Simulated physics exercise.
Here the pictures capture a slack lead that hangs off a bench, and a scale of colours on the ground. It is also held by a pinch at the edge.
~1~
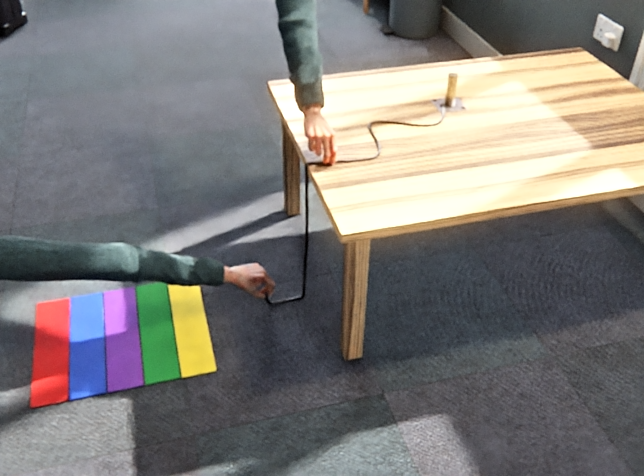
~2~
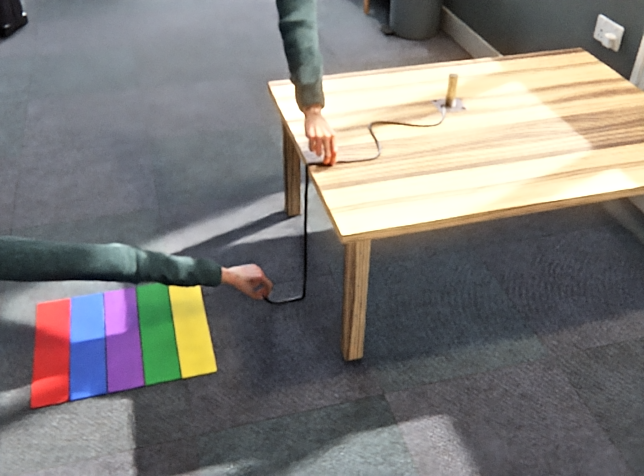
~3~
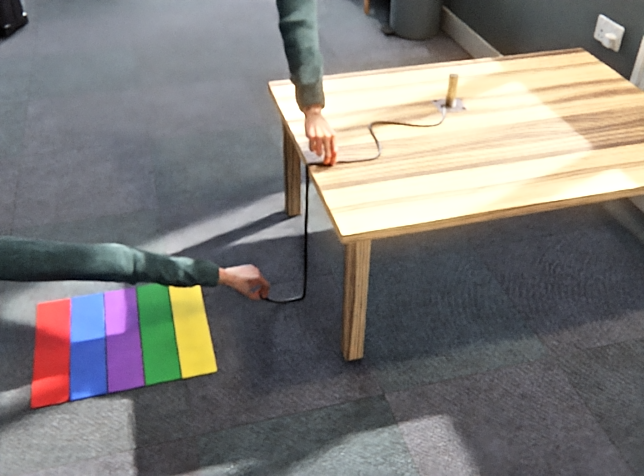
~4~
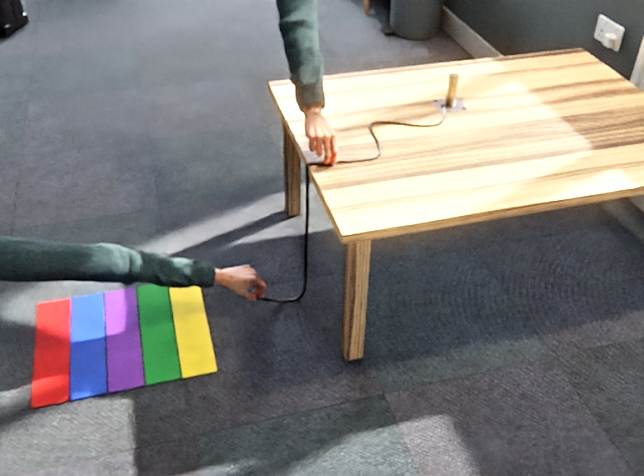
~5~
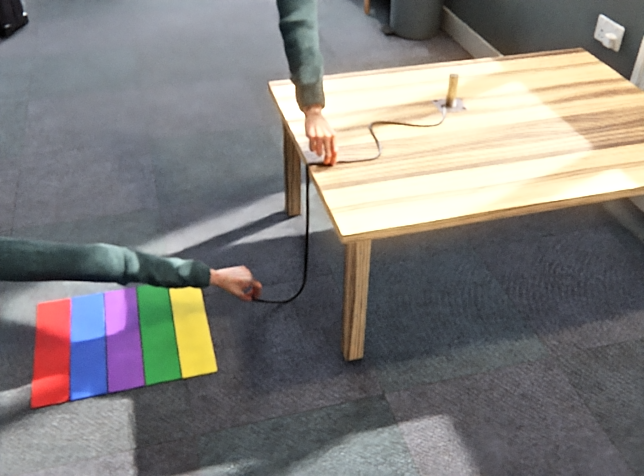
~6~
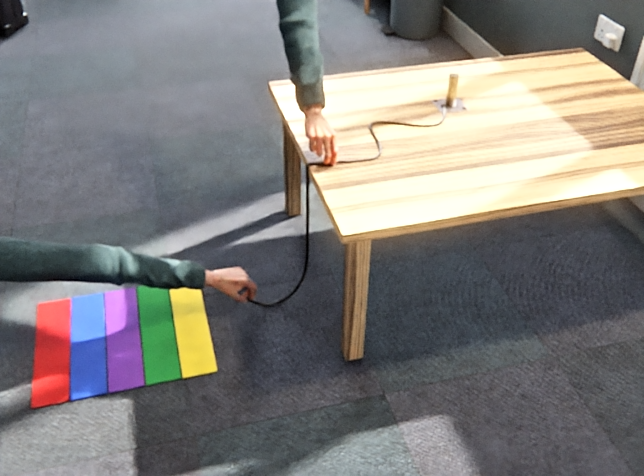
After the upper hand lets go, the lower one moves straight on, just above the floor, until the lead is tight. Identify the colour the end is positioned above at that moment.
It is positioned above blue.
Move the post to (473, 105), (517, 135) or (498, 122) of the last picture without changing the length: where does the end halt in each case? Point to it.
The places are (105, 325), (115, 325) and (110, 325).
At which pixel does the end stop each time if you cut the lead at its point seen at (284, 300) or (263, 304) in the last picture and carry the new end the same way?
One per try, the spots are (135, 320) and (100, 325).
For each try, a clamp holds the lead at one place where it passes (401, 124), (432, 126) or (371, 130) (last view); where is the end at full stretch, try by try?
The three spots are (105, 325), (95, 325) and (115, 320), in that order.
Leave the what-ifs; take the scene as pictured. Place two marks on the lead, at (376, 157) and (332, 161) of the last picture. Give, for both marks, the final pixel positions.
They go to (299, 154) and to (261, 180).
Soon after, end near (150, 316); over green.
After that, end near (104, 325); over purple.
At the stop, end near (76, 330); over blue. The end stops over the blue strip.
